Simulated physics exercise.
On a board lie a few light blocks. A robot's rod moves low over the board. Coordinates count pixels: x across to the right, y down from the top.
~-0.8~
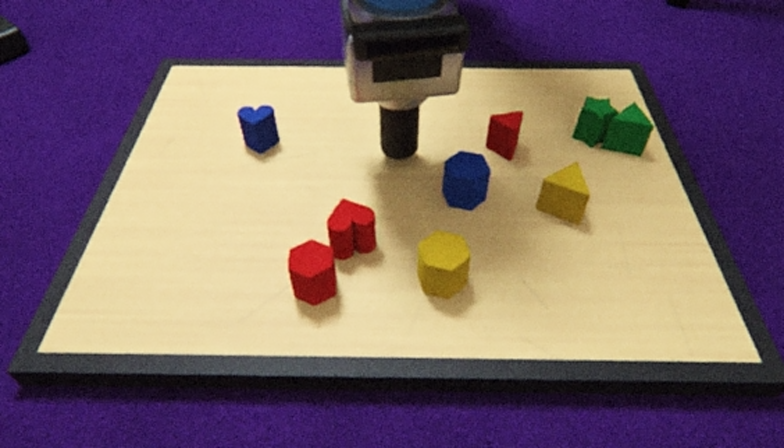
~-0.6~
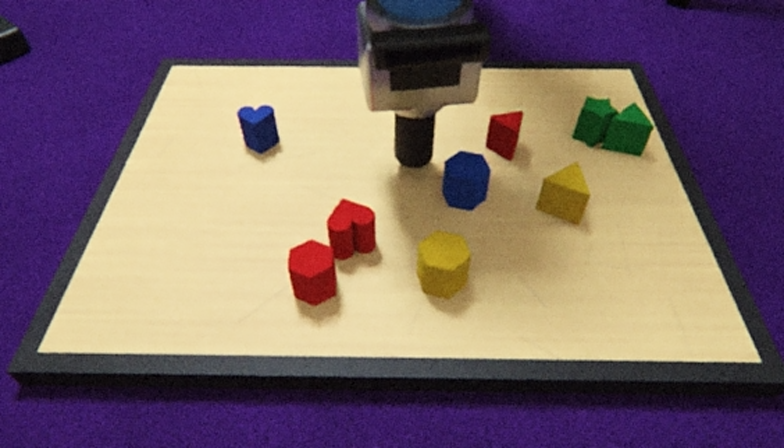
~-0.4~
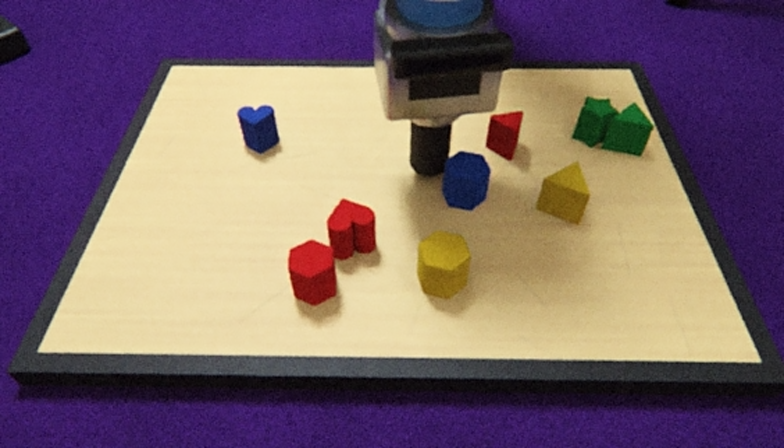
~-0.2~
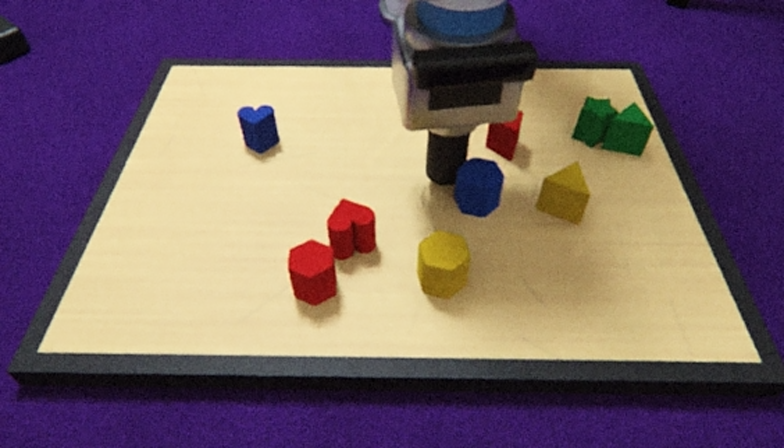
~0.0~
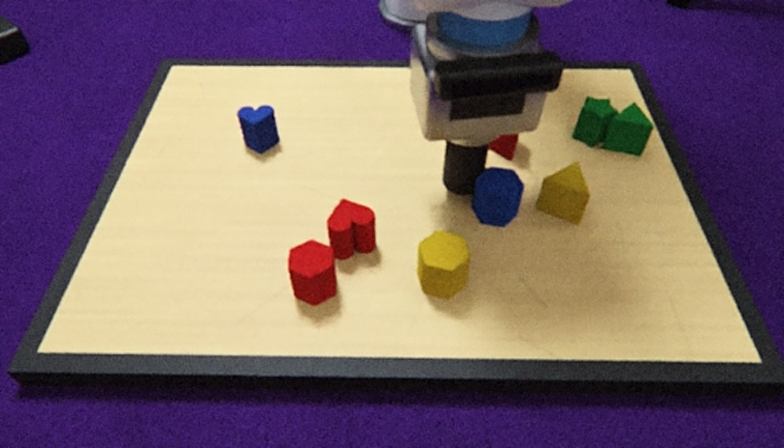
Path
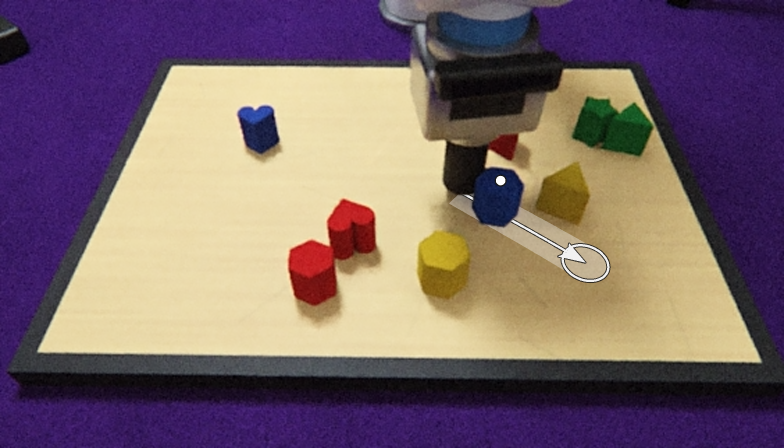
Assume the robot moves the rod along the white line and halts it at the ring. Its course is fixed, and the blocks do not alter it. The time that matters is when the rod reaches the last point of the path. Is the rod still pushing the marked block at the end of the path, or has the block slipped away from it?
Ahead.
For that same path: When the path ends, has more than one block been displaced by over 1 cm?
Answer: No.
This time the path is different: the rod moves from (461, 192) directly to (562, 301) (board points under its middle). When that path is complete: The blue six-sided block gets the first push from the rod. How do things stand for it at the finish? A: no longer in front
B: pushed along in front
Option A.
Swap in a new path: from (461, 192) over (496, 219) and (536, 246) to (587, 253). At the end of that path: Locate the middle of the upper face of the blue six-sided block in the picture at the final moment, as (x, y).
The middle of its top is at (644, 247).
Drawn move, from (461, 192) to (585, 263); the dot is on the blue six-sided block.
What follows on the original path. One third of the way, rod (503, 203); blue six-sided block (546, 203).
Two thirds of the way, rod (545, 226); blue six-sided block (594, 227).
At the end, rod (590, 252); blue six-sided block (645, 253), turned 15° anticlockwise; yellow triangle still.
